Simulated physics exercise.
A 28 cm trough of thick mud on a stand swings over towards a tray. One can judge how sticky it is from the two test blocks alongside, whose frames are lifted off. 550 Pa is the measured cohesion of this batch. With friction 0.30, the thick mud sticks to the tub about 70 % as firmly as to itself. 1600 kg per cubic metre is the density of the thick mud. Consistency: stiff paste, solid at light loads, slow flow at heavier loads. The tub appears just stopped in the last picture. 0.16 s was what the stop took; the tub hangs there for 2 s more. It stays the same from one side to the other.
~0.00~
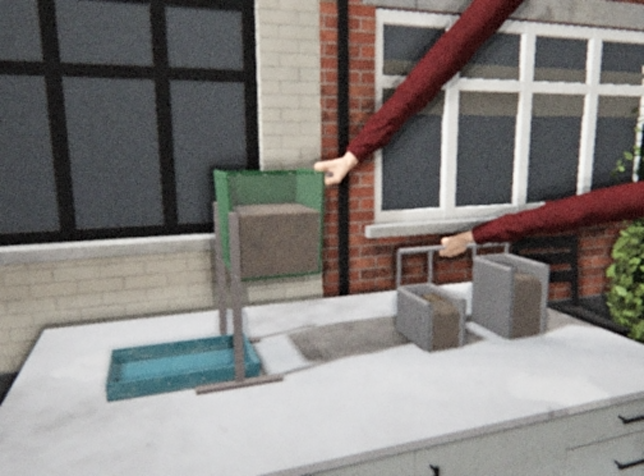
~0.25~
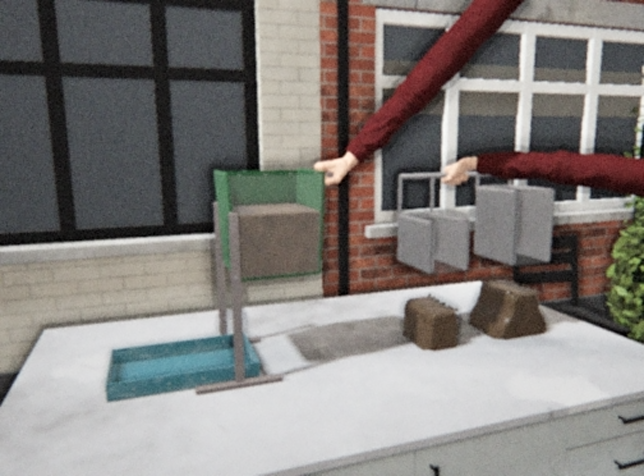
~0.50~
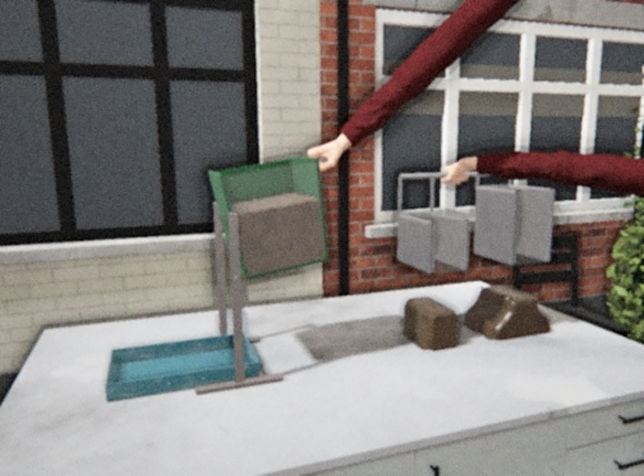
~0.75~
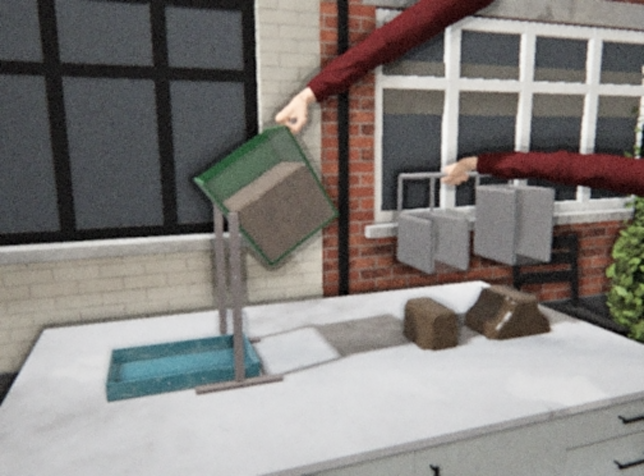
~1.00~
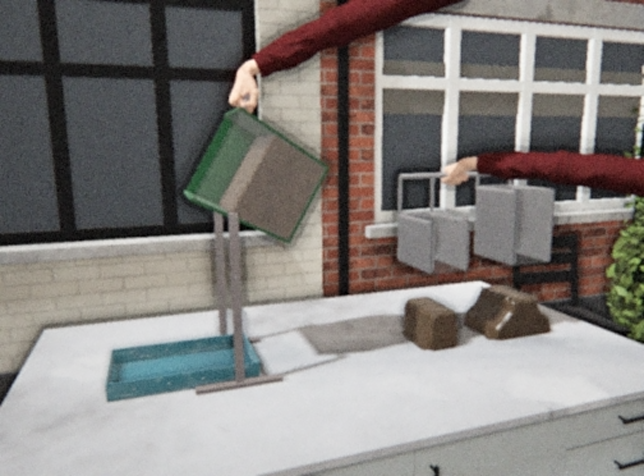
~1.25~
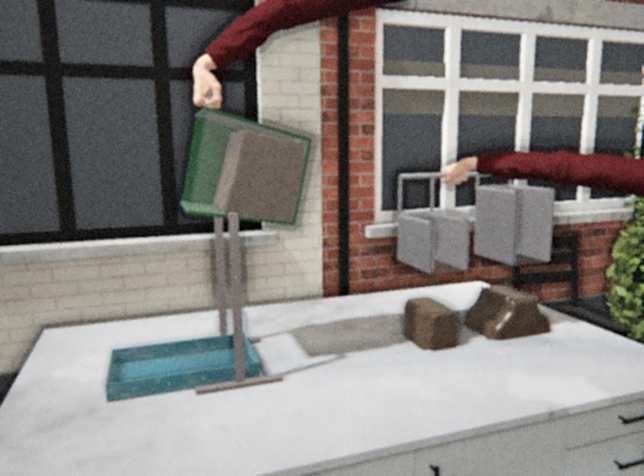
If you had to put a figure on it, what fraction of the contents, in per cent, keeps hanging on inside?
The fraction that keeps hanging on inside is around 100 per cent.
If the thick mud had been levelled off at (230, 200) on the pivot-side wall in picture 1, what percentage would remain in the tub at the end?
About 95 per cent.
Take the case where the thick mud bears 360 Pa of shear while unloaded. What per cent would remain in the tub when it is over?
85 %.
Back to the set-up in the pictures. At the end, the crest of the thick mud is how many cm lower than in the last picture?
5 cm.
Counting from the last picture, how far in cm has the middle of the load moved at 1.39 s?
Looks like around 2 cm to me.
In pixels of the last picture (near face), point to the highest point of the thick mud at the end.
The highest point sits at around (282, 150).
After 1.39 s, the tub is at 77 degrees and holds 100 %.
After 1.56 s, the tub is at 77 degrees and holds 100 %.
After 1.73 s, the tub is at 77 degrees and holds 100 %.
After 1.90 s, the tub is at 77 degrees and holds 100 %.
After 3.25 s, the tub is at 77 degrees and holds 100 %.
